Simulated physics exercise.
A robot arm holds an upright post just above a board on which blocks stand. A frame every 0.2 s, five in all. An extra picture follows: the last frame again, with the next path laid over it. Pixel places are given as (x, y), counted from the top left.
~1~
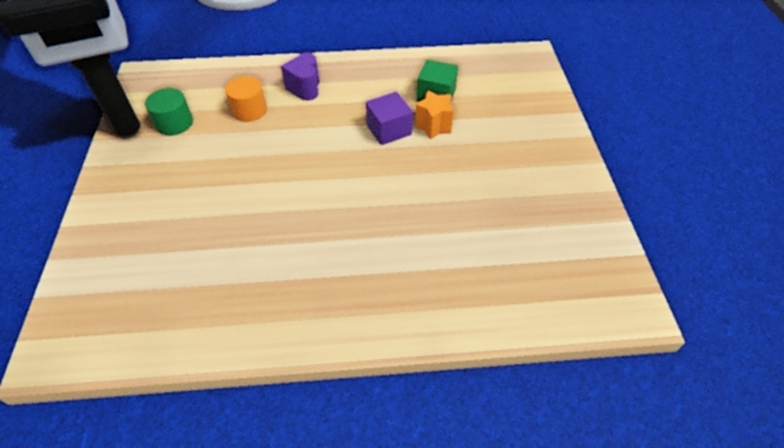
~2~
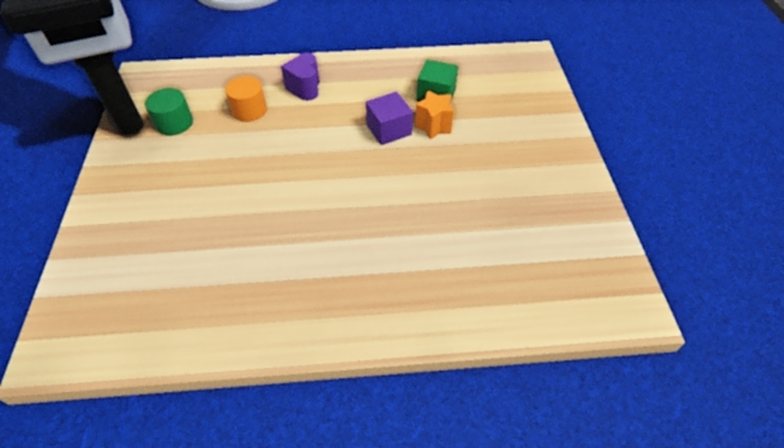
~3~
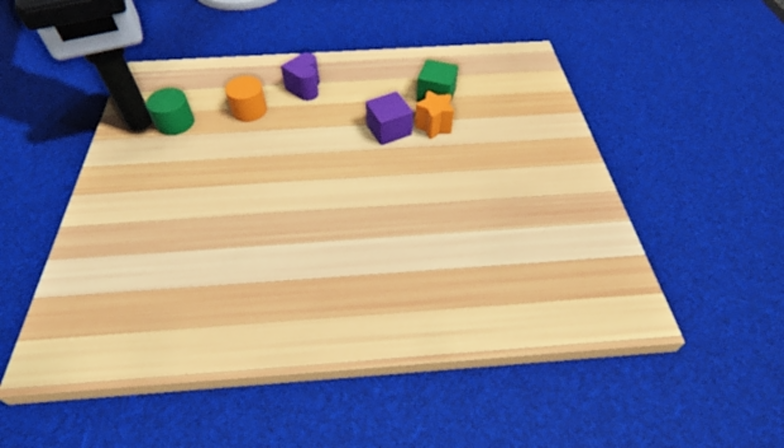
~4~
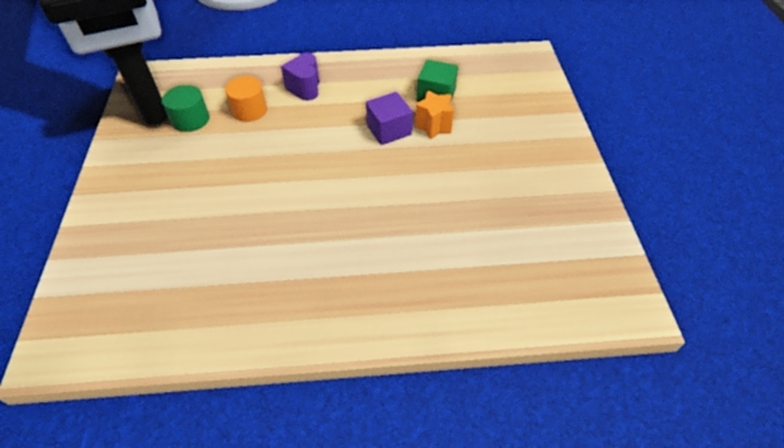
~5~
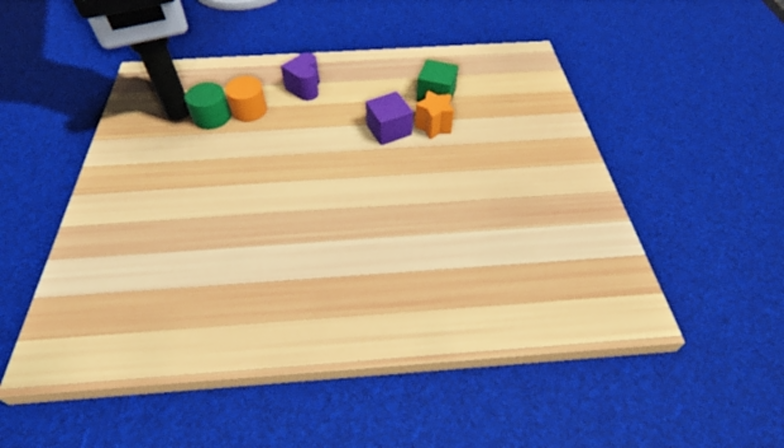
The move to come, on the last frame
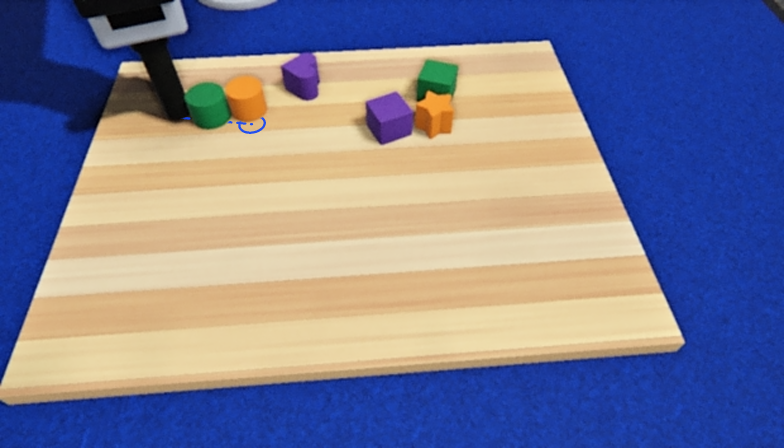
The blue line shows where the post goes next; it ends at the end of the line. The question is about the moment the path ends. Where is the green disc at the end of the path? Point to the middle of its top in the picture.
It is at (278, 101).
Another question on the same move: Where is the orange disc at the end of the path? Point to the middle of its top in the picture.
It is going to be at (305, 82).
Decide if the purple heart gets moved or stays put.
At the end, its place is different.
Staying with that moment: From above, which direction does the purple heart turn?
Direction: Anticlockwise.
Drawn move, in a line from (181, 118) to (252, 124).
Halfway along, post at (215, 115); green disc at (242, 95); orange disc at (277, 82).
At the end, post at (250, 118); green disc at (278, 101); orange disc at (305, 82); purple heart at (309, 60), turned 20° anticlockwise.
